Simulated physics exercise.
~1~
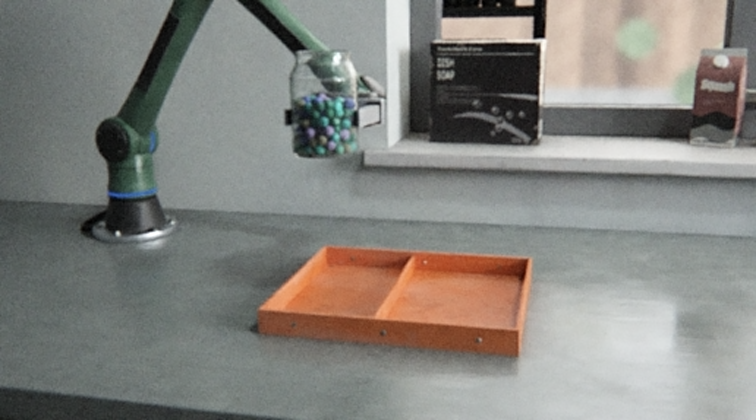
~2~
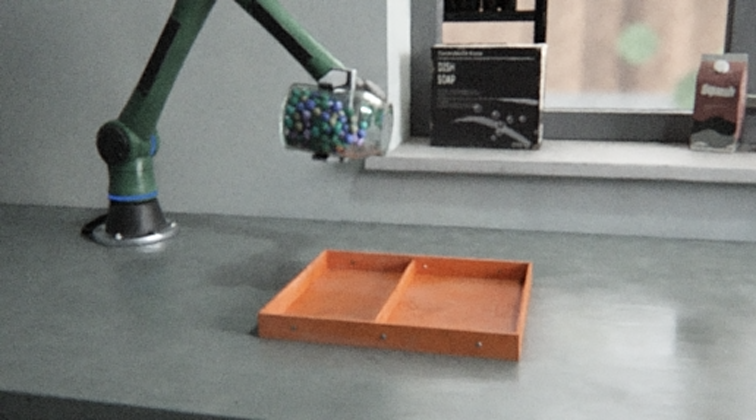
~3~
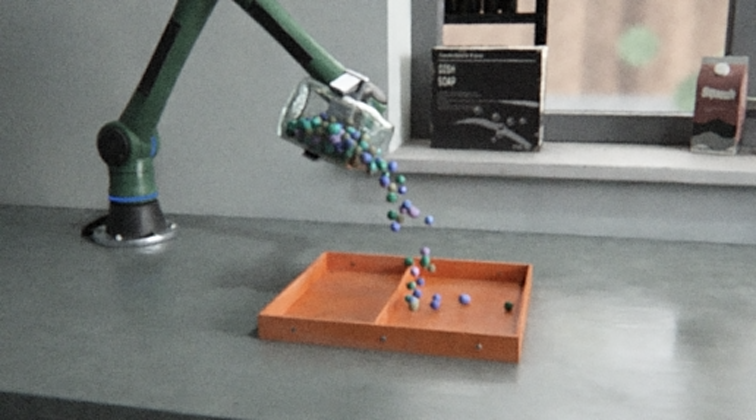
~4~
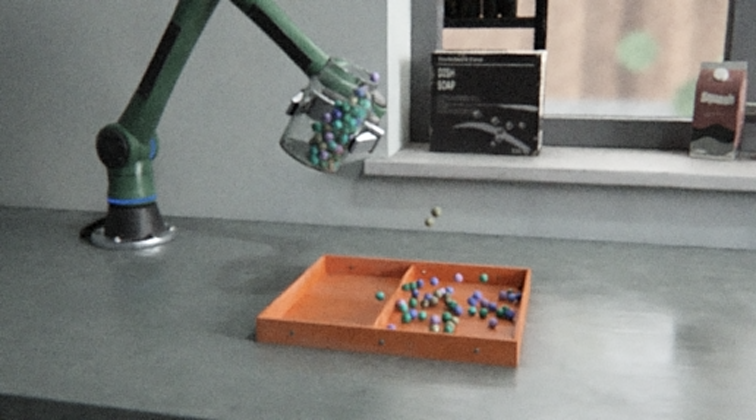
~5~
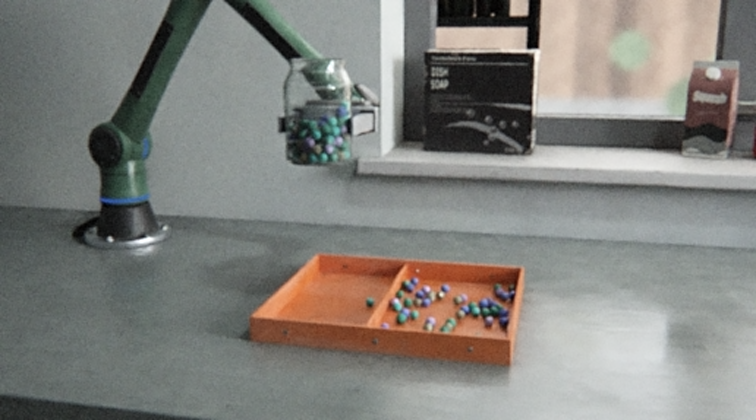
We see a green robot arm tip a clear jar of small colourful balls over a divided orange tray, spilling some mostly into the right-hand section, then turn it upright again with many balls still inside and one lying in the left section.
